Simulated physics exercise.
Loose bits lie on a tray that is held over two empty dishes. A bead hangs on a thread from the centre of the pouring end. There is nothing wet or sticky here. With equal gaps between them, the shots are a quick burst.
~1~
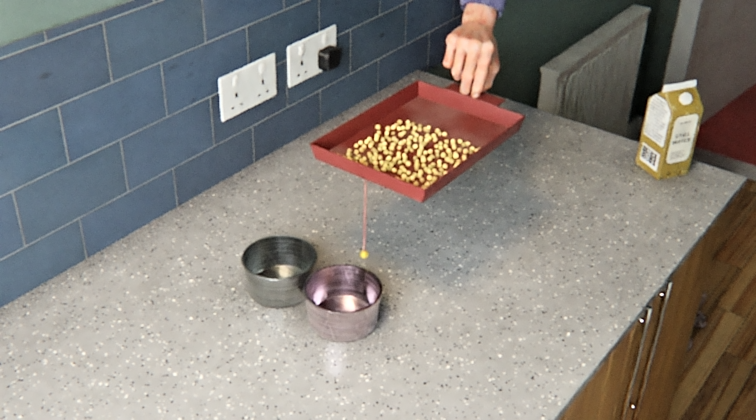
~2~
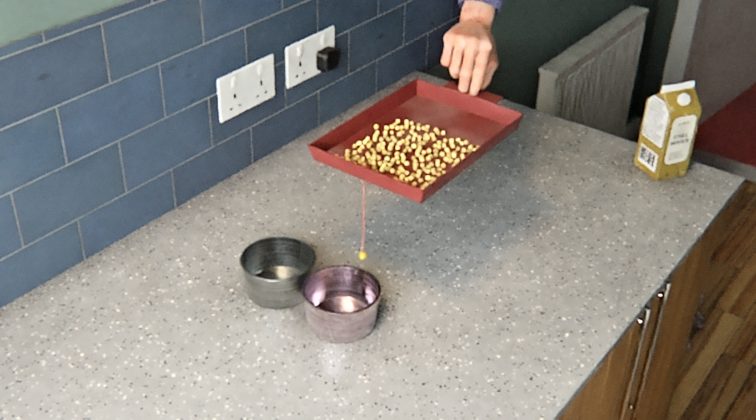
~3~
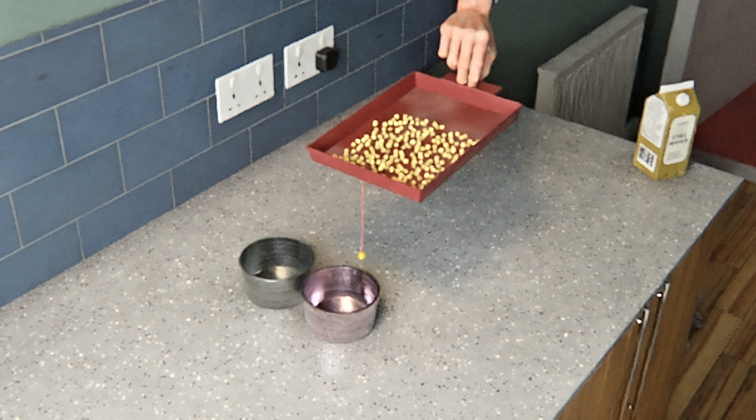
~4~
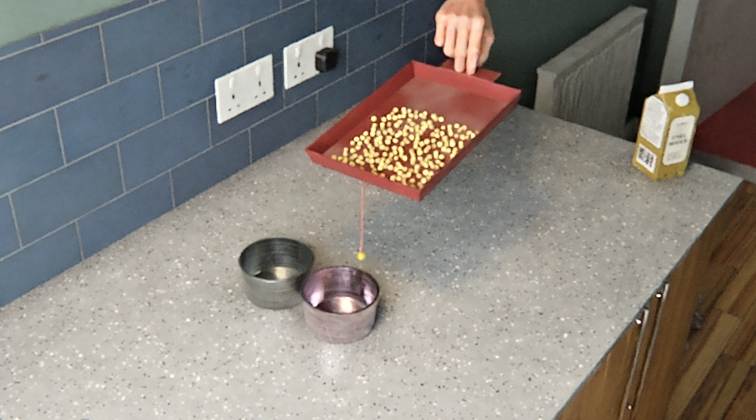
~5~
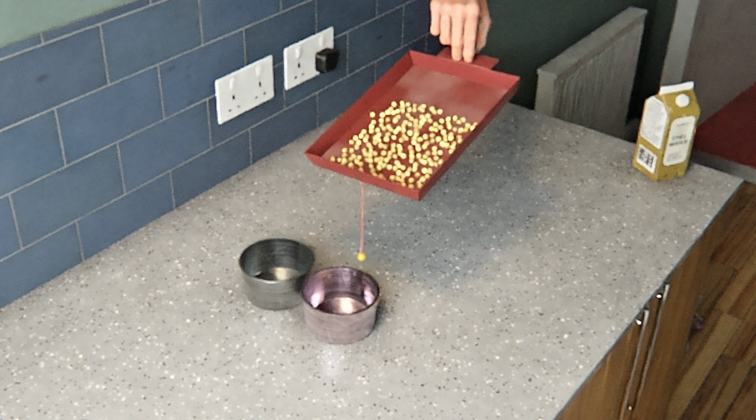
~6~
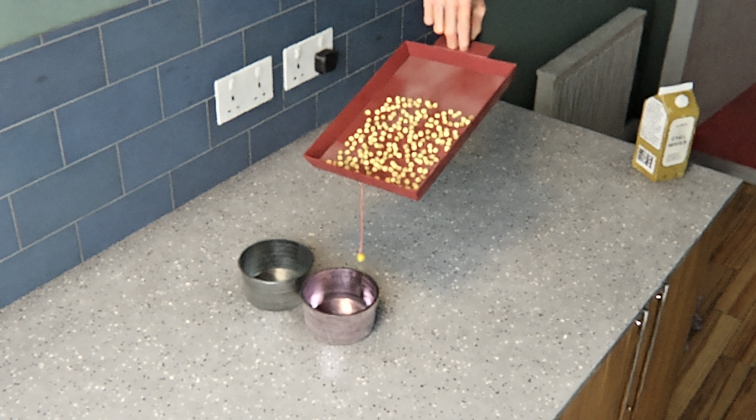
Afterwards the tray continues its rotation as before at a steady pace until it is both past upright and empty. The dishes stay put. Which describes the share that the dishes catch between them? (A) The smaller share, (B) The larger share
The larger share (B).
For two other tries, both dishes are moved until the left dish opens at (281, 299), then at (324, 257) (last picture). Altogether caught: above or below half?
Result, first setup: A minority share; second setup: A majority share.
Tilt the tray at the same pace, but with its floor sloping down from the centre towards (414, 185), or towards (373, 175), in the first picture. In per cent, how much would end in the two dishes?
Roughly 0 % in the first case and 80 % in the second.
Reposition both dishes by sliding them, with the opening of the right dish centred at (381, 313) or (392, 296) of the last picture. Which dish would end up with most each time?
First try: The left-side dish; second try: The left-side dish.
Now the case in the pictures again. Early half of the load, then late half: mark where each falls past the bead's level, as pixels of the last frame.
Around (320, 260) first; around (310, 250) second.
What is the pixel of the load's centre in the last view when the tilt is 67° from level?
The middle of the pieces shows up near (354, 166).
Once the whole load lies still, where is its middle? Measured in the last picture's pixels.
(300, 302).
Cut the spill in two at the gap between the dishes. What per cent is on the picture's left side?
Looks like close to 20 per cent of it.
Soon after the last picture, tray tipped steeply; nearly all on the tray; a stray few in the air.
A little later, tray tipped past a quarter turn; about a third on the tray; a small part in the right dish; a small part in the left dish; a stray few outside both; about half in the air.
Later still, tray tipped past a quarter turn; about a third in the right dish; about half in the left dish; about a quarter outside both.
At rest, tray tipped past a quarter turn; about a third in the right dish; about half in the left dish; about a quarter outside both.
